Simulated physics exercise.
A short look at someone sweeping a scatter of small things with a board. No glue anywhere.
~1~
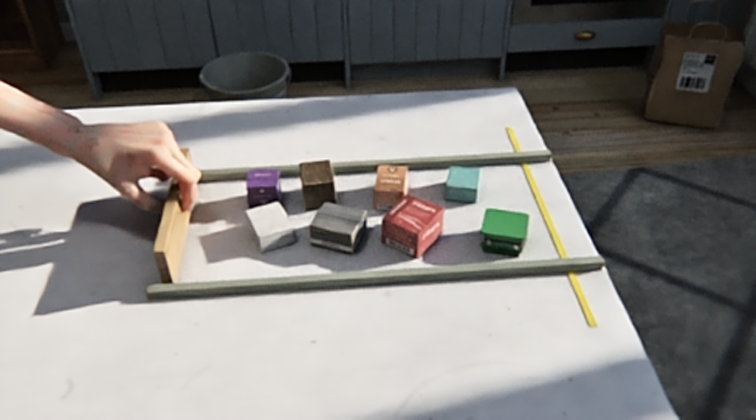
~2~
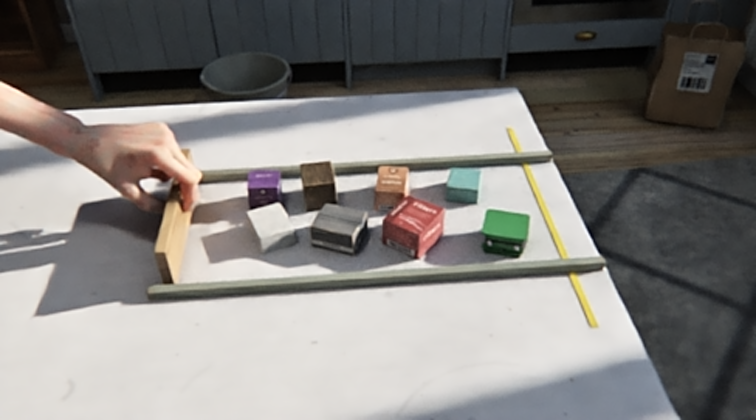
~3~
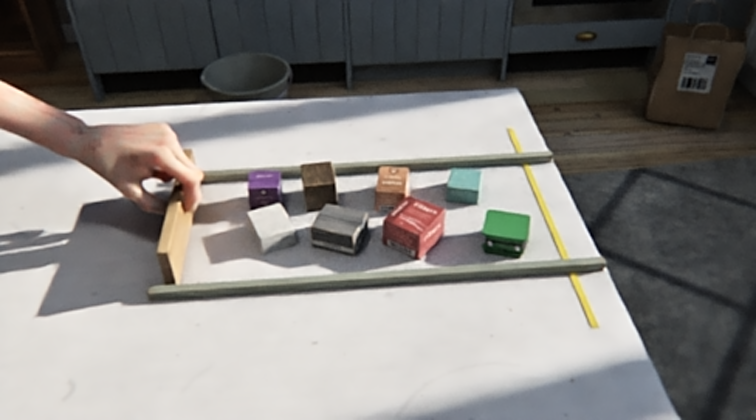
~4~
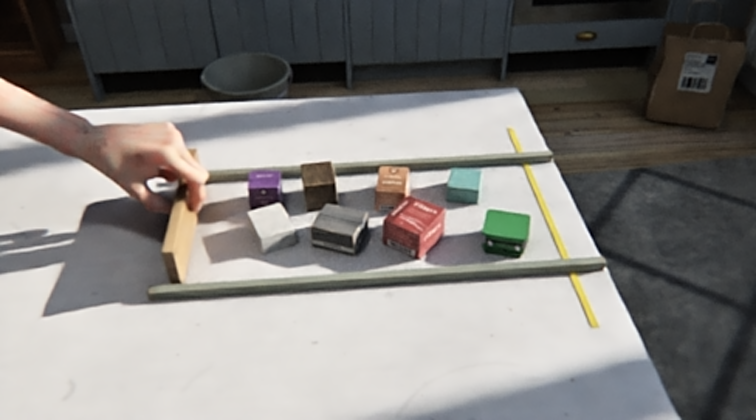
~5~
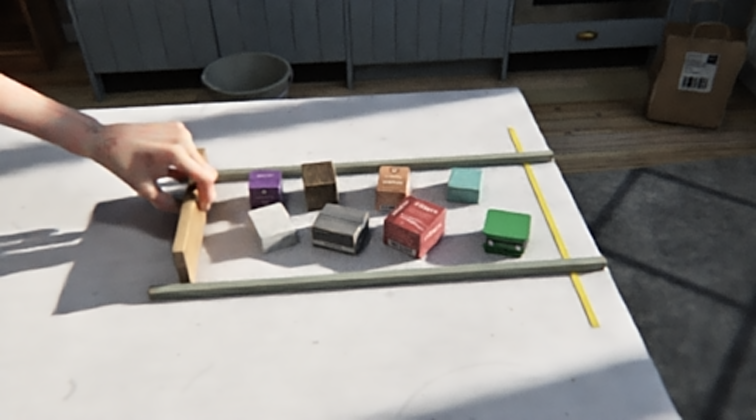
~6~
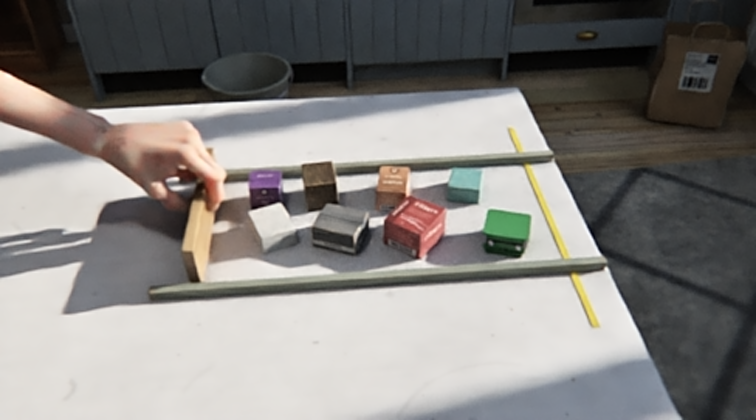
Hand gripping a wooden board upright on a white table, sliding it slightly right between two rails towards small coloured boxes.
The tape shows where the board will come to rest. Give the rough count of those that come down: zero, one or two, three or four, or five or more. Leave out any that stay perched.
Here the number that fall off is five or more.
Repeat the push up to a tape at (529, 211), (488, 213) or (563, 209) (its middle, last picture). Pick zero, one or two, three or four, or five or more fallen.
Taking them in turn, 5 or more; three or four; 5 or more.
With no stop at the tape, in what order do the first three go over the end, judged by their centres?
They are the green case, then the turquoise block, then the red box.
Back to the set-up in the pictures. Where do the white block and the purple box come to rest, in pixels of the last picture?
First (569, 212), then (552, 173).
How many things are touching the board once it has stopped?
In contact: 2.
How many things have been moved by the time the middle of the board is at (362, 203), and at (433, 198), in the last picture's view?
At the one place 8, at the other 8.
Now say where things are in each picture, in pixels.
The first frame shows green case (504, 233); turquoise block (463, 185); red box (413, 226); board (178, 213); tape (544, 209).
The second frame shows turquoise block (464, 185); purple box (265, 190).
The third frame shows red box (414, 227); white block (271, 228).
The fourth frame shows green case (506, 233); black block (319, 186).
The fifth frame shows turquoise block (465, 185); board (195, 213).
The sixth frame shows green case (507, 233); turquoise block (466, 185); red box (415, 227); board (203, 212); tape (546, 210).
Soon after, none off yet; green case at rest near (507, 233); turquoise block at rest near (466, 185); red box at rest near (415, 227).
After that, none off yet; green case displaced about its own width near (554, 235); turquoise block displaced about its own width near (505, 182); red box displaced well along near (510, 223).
And then, one off so far; green case on its way down; turquoise block on its side near (586, 210); red box displaced well along near (595, 225).
In the end, the number that fall off is five or more; gone, black block, grey box, orange box, red box, turquoise block and green case.
